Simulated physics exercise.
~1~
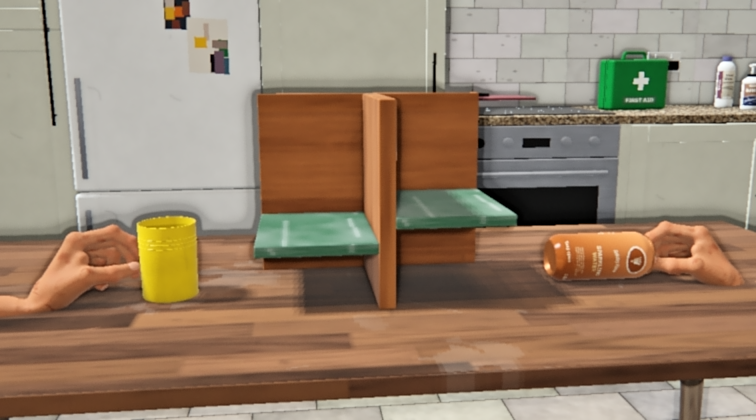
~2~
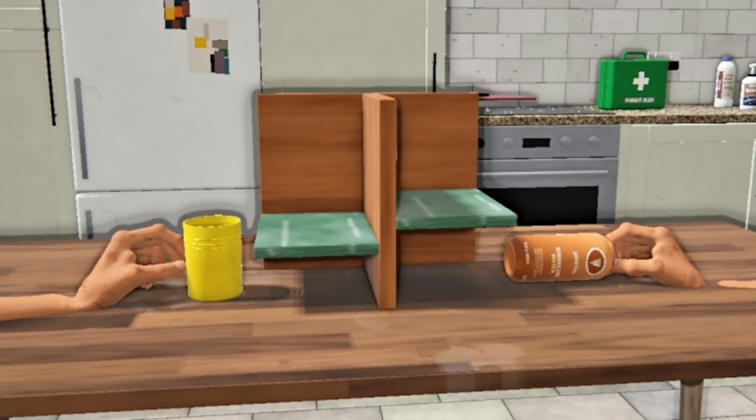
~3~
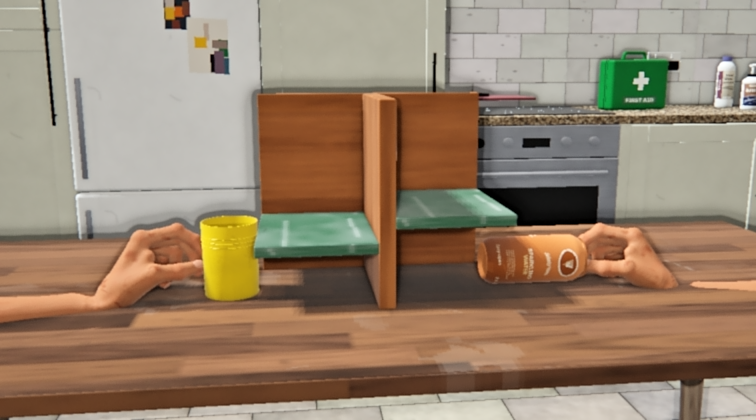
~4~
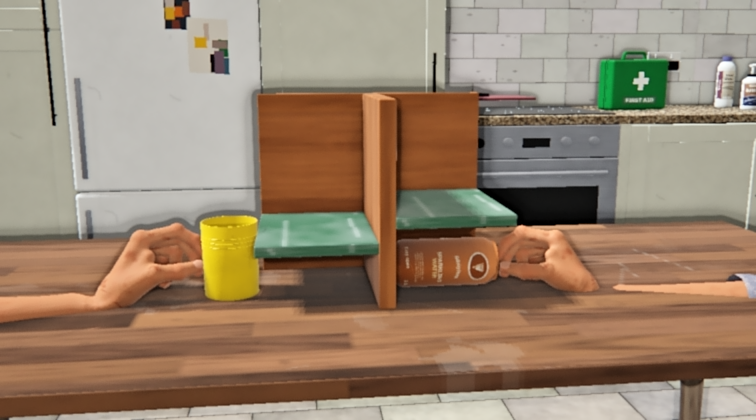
A hand slides an orange can under a green shelf while a yellow beaker stops at the opposite shelf's edge.
